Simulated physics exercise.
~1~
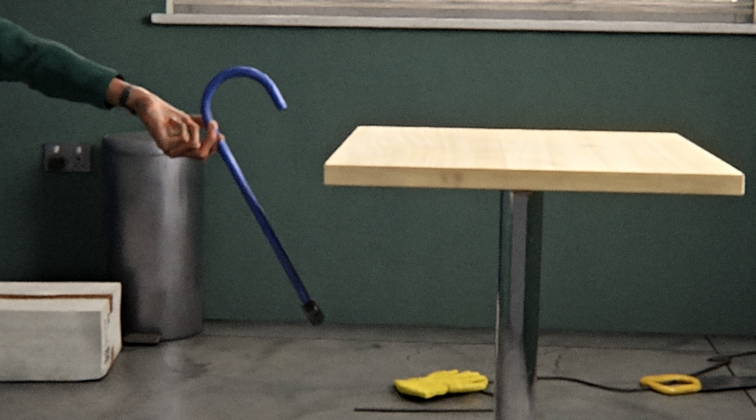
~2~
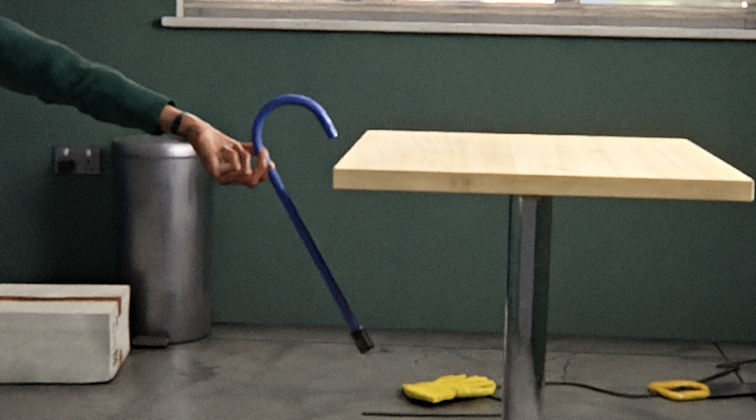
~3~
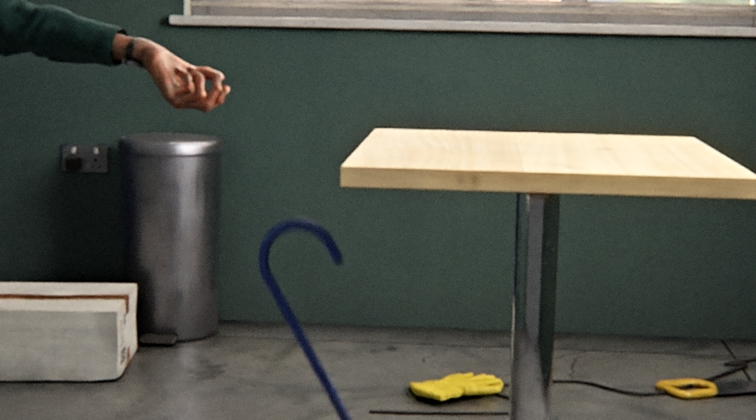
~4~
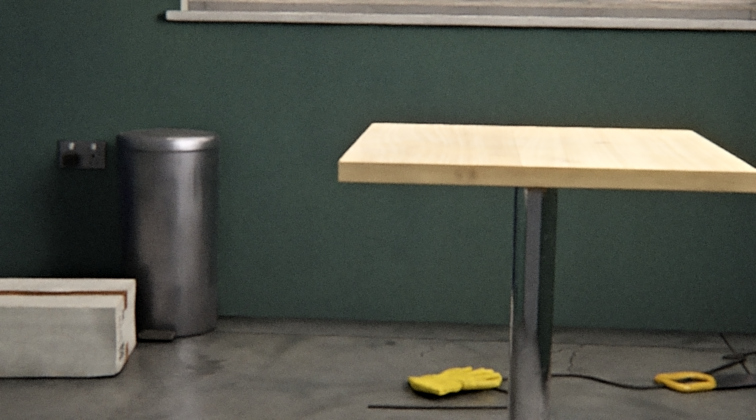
A hand in a dark green sleeve holds a blue cane with a curved crook beside a pale wooden table on a metal post, seen from the side by a slightly swaying camera. Behind are a dark green wall, a grey metal bin and a white box at left, with a yellow glove on the grey floor. The hand moves the cane right and slightly down, bringing its crook close to the table's left edge. The hand lets go and draws back as the cane drops below the tabletop. It falls out of view, leaving the table standing still with nothing hanging from it.
